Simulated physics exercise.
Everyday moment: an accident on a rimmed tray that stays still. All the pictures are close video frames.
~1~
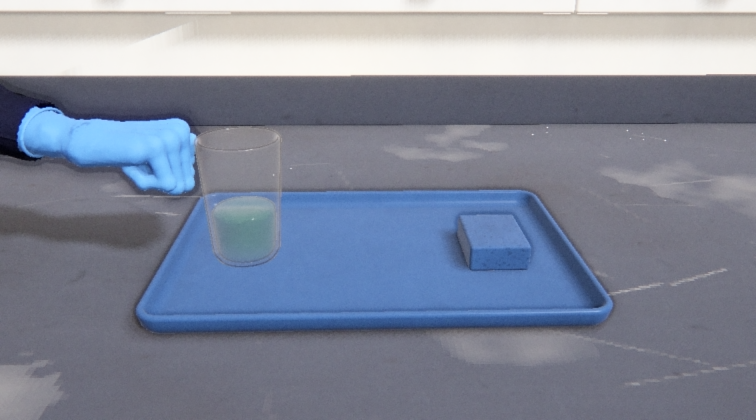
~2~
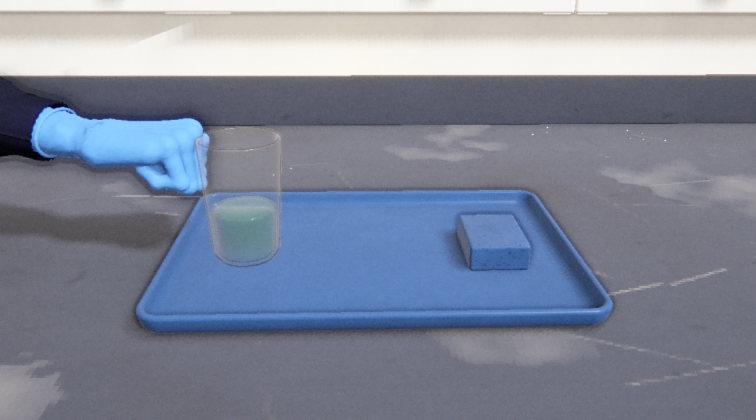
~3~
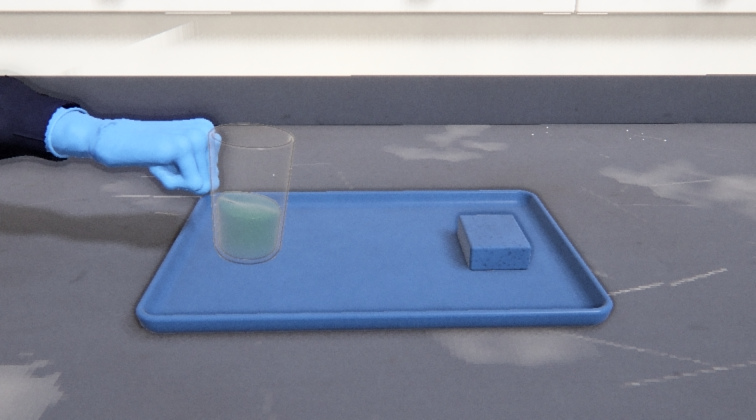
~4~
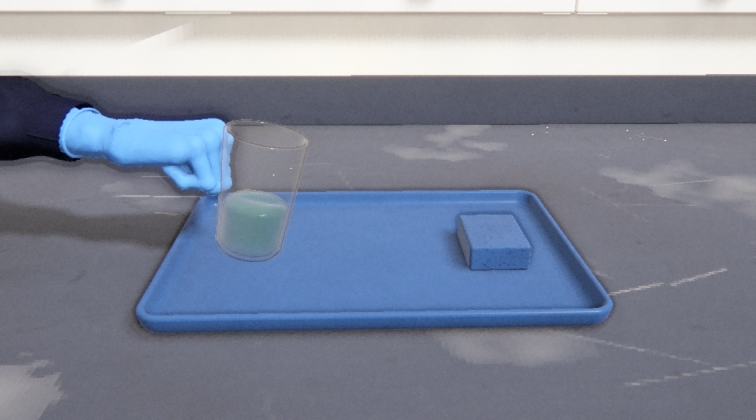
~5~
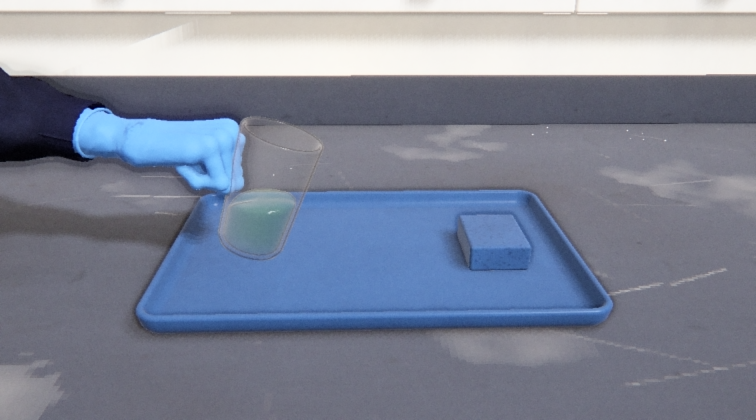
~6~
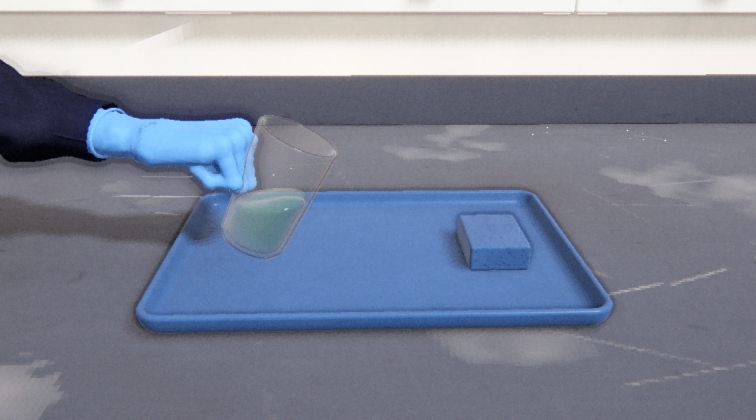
To begin with, a blue-gloved hand holds an upright clear container of green liquid at the left of a blue tray, with a blue block at the right. The hand moves slightly right, and the container tilts gradually rightward until it leans clearly, the liquid shifting inside while the block stays still.
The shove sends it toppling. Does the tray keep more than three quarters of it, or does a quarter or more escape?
Under a quarter gets out.
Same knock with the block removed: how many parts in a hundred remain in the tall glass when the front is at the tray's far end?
60 per cent or thereabouts.
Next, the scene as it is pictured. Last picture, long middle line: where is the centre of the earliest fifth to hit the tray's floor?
It lands around (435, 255).
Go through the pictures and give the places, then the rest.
In the first picture, tilt 0°; right rim (279, 140); surface from (213, 206) to (276, 205); the tray's far rim is at (564, 241); a block is fixed to the tray further along.
In the second picture, tilt 0°; right rim (279, 140); surface from (213, 206) to (276, 205).
In the third picture, tilt 6°; right rim (292, 141); surface from (218, 195) to (281, 205).
In the fourth picture, tilt 12°; right rim (307, 144); surface from (223, 198) to (287, 202).
In the fifth picture, tilt 19°; right rim (321, 148); surface from (231, 200) to (296, 198).
In the sixth picture, tilt 26°; right rim (335, 155); surface from (236, 200) to (307, 195).
A moment on, the tall glass is falling and 100 per cent is in the glass, 0 on the tray and 0 above or beyond its rim.
Next, the tall glass lies on its side and 99 per cent is in the glass, 1 on the tray and 0 above or beyond its rim.
Then the tall glass lies on its side and 54 per cent is in the glass, 37 on the tray and 10 above or beyond its rim.
Later the tall glass lies on its side and 25 per cent is in the glass, 71 on the tray and 4 above or beyond its rim.
Finally, 96 per cent is held by tray and glass, 4 is off the tray.
